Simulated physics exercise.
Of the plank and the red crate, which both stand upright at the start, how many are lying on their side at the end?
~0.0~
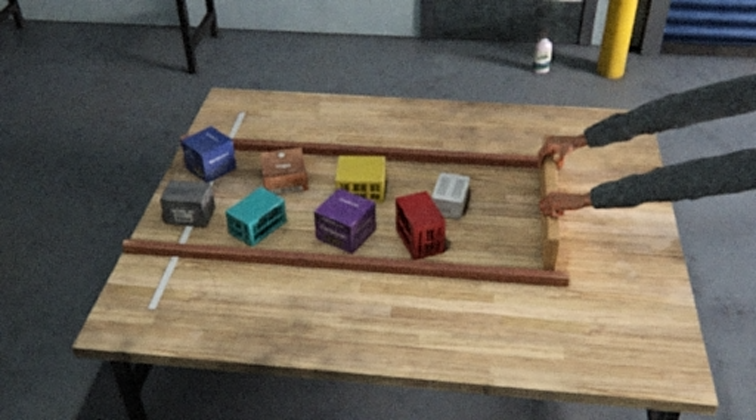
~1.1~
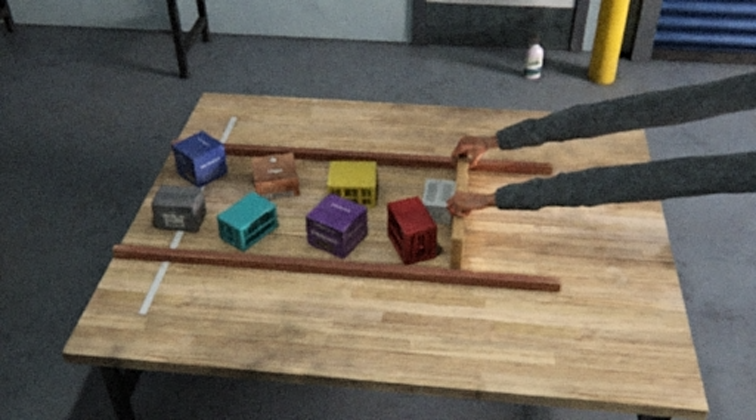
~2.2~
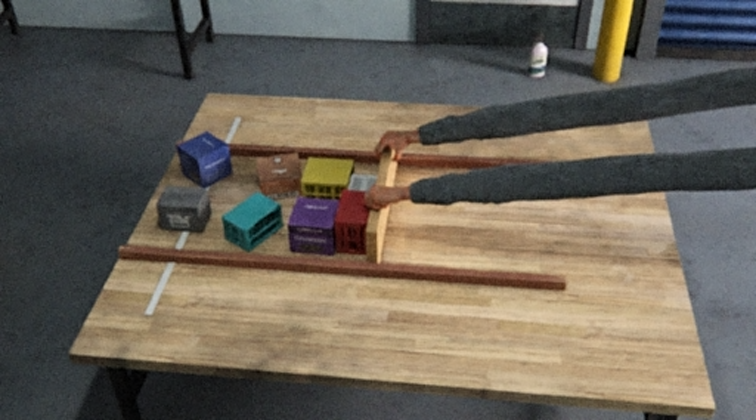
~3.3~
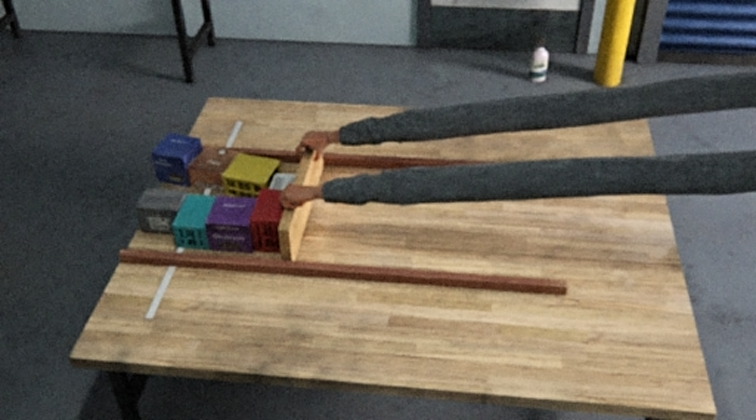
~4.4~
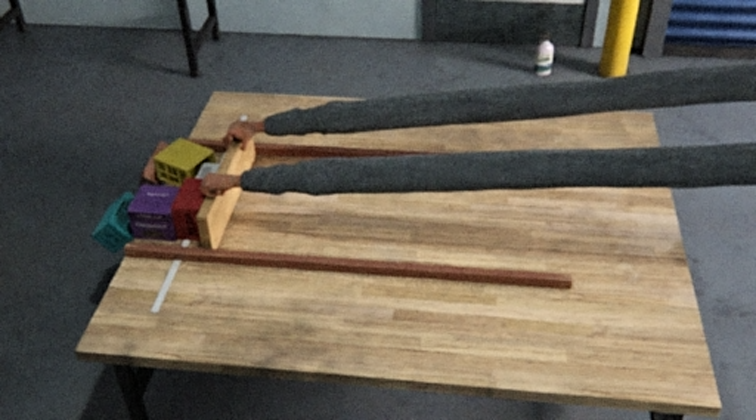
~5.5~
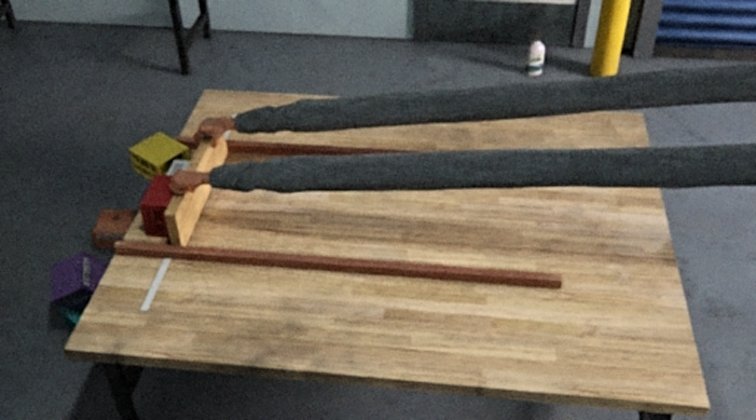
None of them are. The plank and the red crate are both still upright at the end.
